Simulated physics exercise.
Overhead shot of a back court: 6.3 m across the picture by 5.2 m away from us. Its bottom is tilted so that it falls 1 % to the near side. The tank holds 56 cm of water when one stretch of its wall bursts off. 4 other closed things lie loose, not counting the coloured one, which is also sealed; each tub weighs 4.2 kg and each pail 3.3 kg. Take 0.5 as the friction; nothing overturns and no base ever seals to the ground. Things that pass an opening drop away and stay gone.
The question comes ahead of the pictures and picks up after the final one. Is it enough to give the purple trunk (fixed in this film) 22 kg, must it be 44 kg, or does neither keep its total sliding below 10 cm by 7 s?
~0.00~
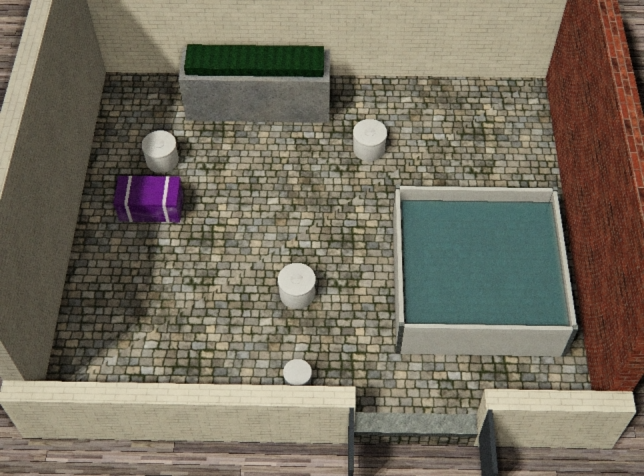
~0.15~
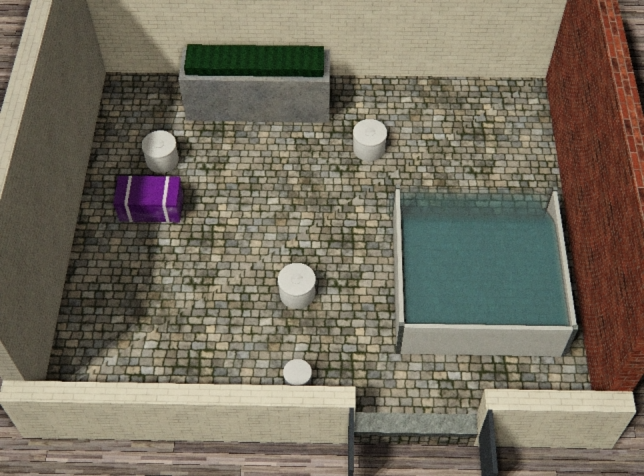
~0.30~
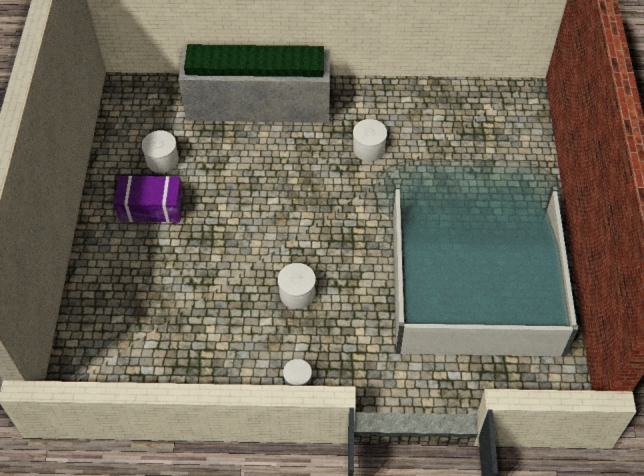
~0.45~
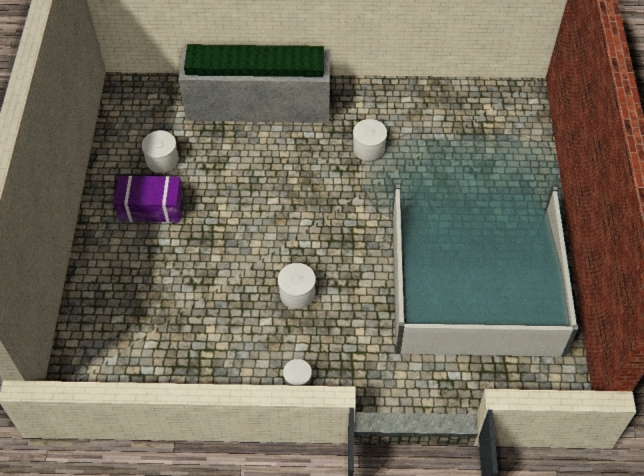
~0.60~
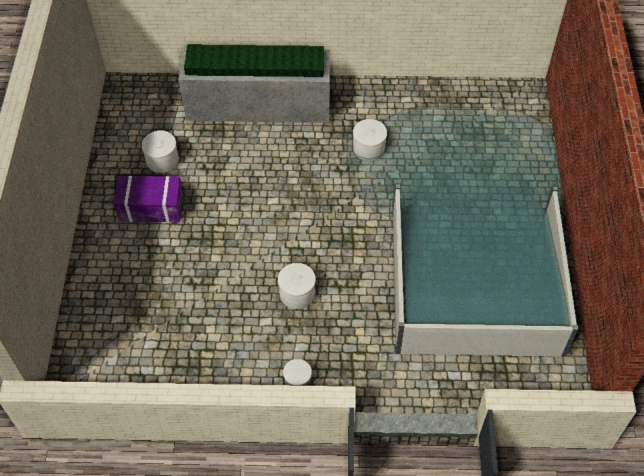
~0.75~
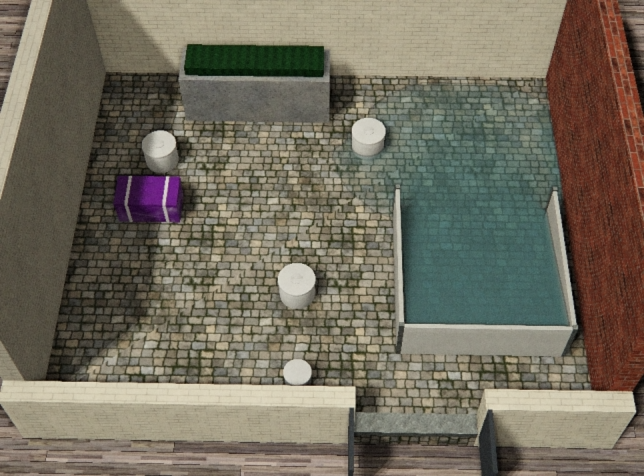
Ballast needed: The greater.
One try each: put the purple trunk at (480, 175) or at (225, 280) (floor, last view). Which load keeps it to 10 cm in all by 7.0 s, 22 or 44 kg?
Try 1: Both insufficient. Try 2: Greater mass required.
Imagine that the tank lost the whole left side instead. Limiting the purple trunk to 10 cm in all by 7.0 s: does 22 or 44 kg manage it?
Then I'd expect neither mass to do.
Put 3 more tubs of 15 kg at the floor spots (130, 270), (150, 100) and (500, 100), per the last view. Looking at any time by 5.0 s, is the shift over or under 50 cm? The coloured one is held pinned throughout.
Within it, within it, beyond it.
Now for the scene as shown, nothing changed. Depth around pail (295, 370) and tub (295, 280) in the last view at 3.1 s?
About 0 and 0 cm.
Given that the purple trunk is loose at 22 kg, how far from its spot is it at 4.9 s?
Close to 20 centimetres.
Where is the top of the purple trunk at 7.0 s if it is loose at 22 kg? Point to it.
Somewhere around (104, 308).
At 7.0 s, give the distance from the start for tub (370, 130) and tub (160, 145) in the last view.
Net shift, one by one: 120 cm / 80 cm.
After 1.4 s the purple trunk would be 0 cm from its start with 22 kg and 0 cm from its start with 44 kg; 0 cm of water round it then.
After 3.1 s the purple trunk would be 0 cm from its start with 22 kg and 0 cm from its start with 44 kg; 0 cm of water round it then.
After 4.9 s the purple trunk would be 24 cm from its start with 22 kg and 0 cm from its start with 44 kg; 6 cm of water round it then.
After 7.0 s the purple trunk would be 178 cm from its start with 22 kg and 0 cm from its start with 44 kg; 6 cm of water round it then.
